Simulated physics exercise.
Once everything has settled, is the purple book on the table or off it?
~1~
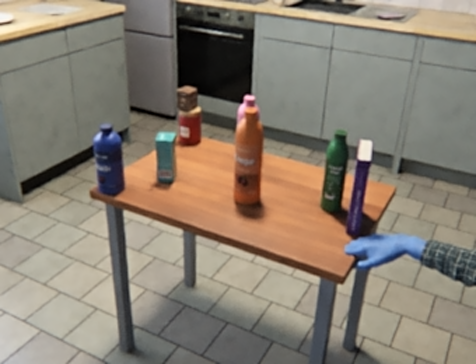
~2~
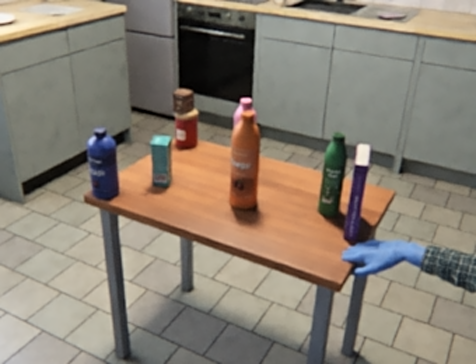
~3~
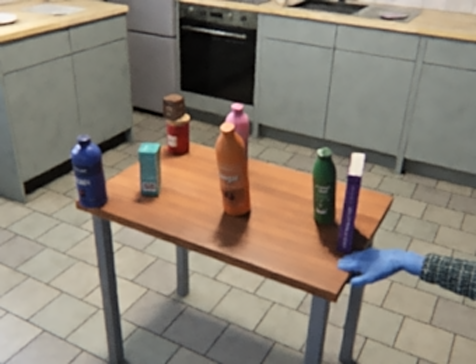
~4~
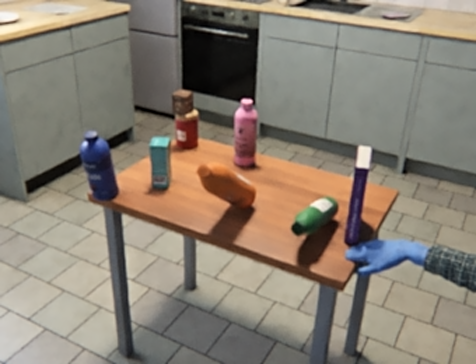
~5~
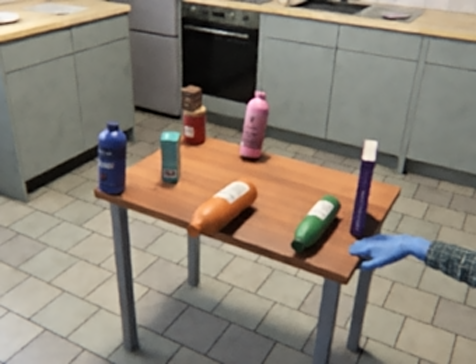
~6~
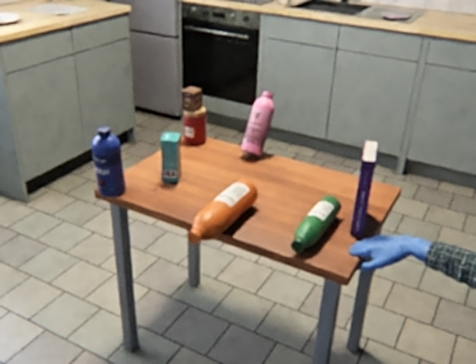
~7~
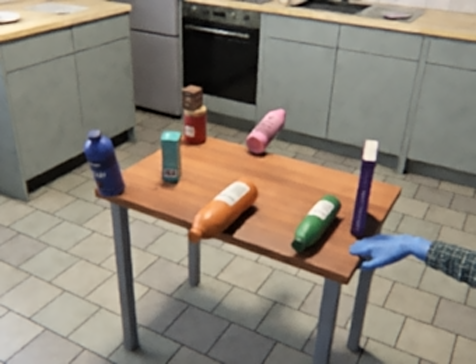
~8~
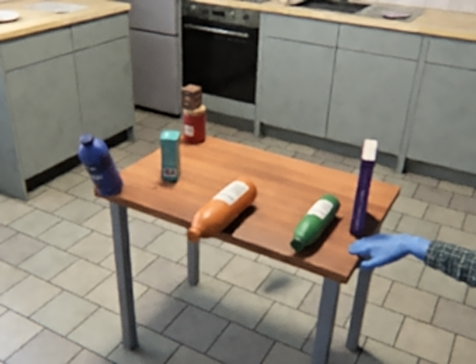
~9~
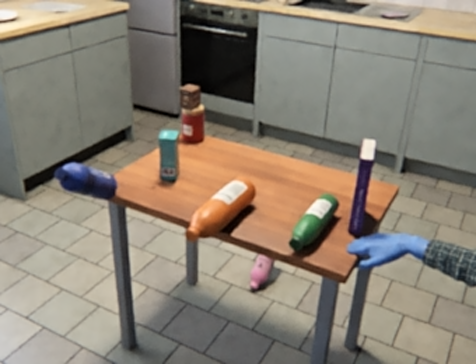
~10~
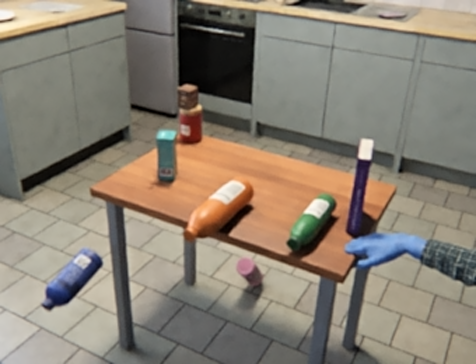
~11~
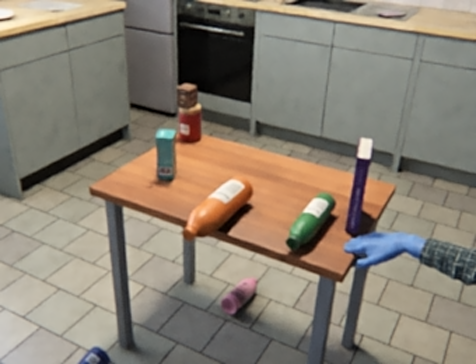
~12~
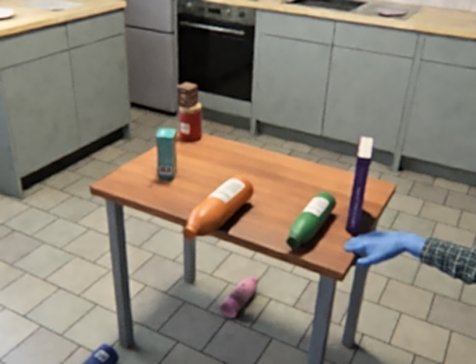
The purple book is still on the table, standing upright near the corner by the gloved hand.
